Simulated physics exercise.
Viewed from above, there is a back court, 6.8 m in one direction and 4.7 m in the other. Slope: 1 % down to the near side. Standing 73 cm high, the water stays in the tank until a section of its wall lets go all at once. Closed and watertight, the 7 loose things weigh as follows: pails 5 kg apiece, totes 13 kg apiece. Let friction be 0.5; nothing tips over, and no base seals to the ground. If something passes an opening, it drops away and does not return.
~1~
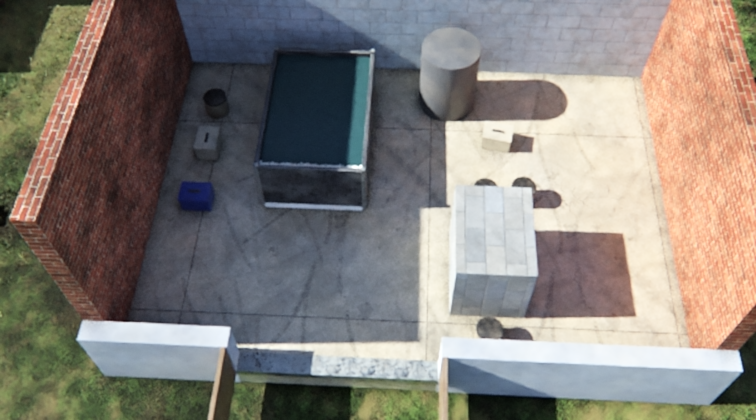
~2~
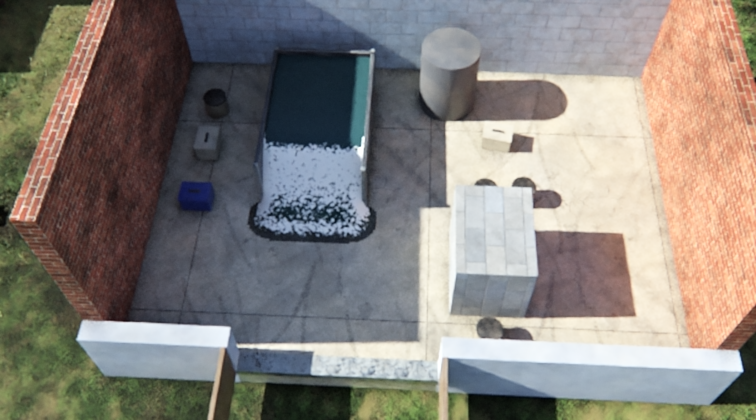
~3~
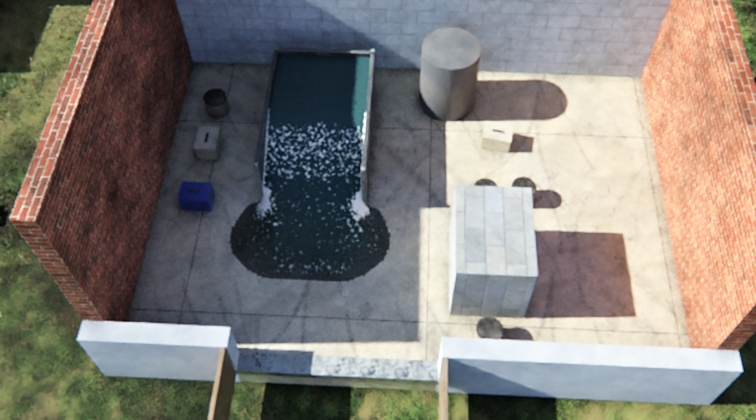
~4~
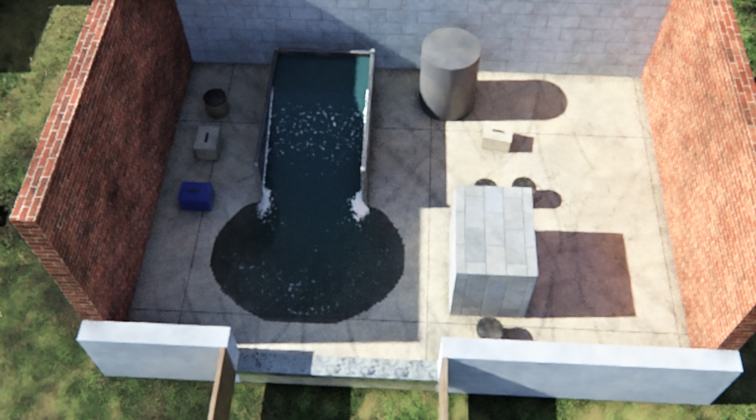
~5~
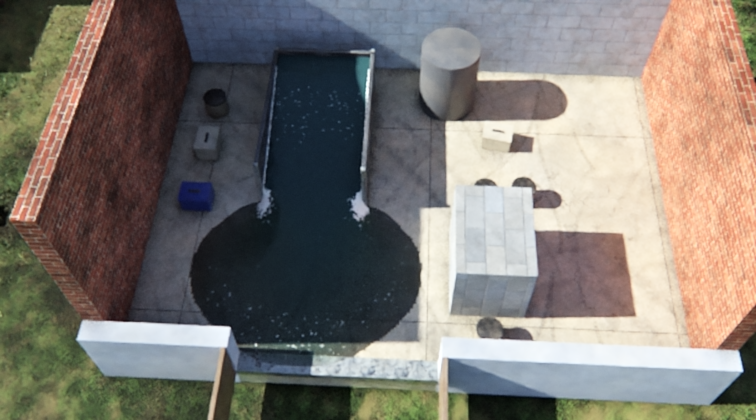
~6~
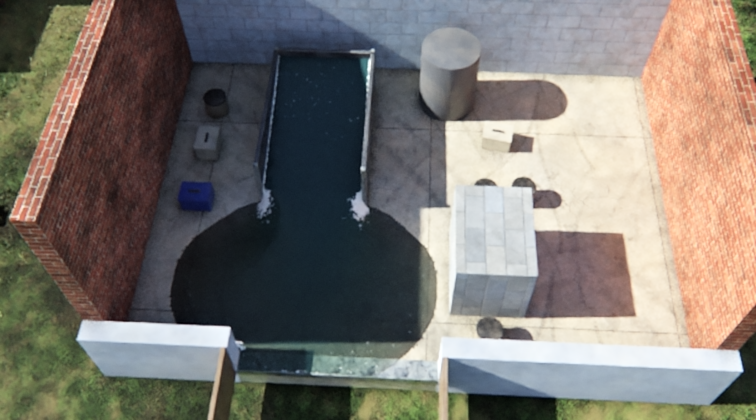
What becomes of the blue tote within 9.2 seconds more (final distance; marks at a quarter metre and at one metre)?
By the end, the blue tote edges a short distance.
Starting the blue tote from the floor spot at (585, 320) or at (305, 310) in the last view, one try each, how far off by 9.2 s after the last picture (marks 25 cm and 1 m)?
Run 1: It remains nearly still. Run 2: It is pushed far off.
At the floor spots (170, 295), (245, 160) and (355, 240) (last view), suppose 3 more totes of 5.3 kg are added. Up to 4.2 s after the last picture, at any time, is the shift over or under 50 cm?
In turn: More, over, more.
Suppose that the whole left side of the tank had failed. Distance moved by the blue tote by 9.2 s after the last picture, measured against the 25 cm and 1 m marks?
Outcome for the blue tote: Long-distance displacement.
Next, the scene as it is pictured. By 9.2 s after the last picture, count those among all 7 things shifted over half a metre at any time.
The total is 2.
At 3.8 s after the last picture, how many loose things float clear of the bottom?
That would be 0 of them.
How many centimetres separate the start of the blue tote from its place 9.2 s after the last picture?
80 cm.
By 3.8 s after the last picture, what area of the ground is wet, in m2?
Roughly 18 m2.
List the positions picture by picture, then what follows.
In the first frame, the blue tote at (195, 191), on the bottom; water covers 2.6 m2; 0 of 7 have shifted.
In the second frame, the blue tote at (195, 191) rests on the ground; water covers 3.4 m2; 0 of 7 have shifted.
In the third frame, the blue tote at (195, 191) rests on the ground; 4.5 m2 under water; 0 of 7 have shifted.
In the fourth frame, the blue tote at (195, 191), on the bottom; water covers 6.0 m2; 0 of 7 have shifted.
In the fifth frame, the blue tote at (195, 191), on the bottom; water covers 7.7 m2; 0 of 7 have shifted.
In the sixth frame, the blue tote at (195, 191), on the bottom; 9.0 m2 under water; 0 of 7 have shifted.
Then, 1.2 s after the last picture the blue tote is near (195, 191), 0.0 m from its start, aground; 0 of 7 are out; 0 afloat.
Then, 3.8 s after the last picture the blue tote is near (223, 149), 0.8 m from its start, aground; 0 of 7 are out; 0 afloat.
Then, 6.2 s after the last picture the blue tote is near (223, 149), 0.8 m from its start, aground; 0 of 7 are out; 0 afloat.
Then, 9.2 s after the last picture the blue tote is near (223, 149), 0.8 m from its start, aground; 0 of 7 are out; 0 afloat.
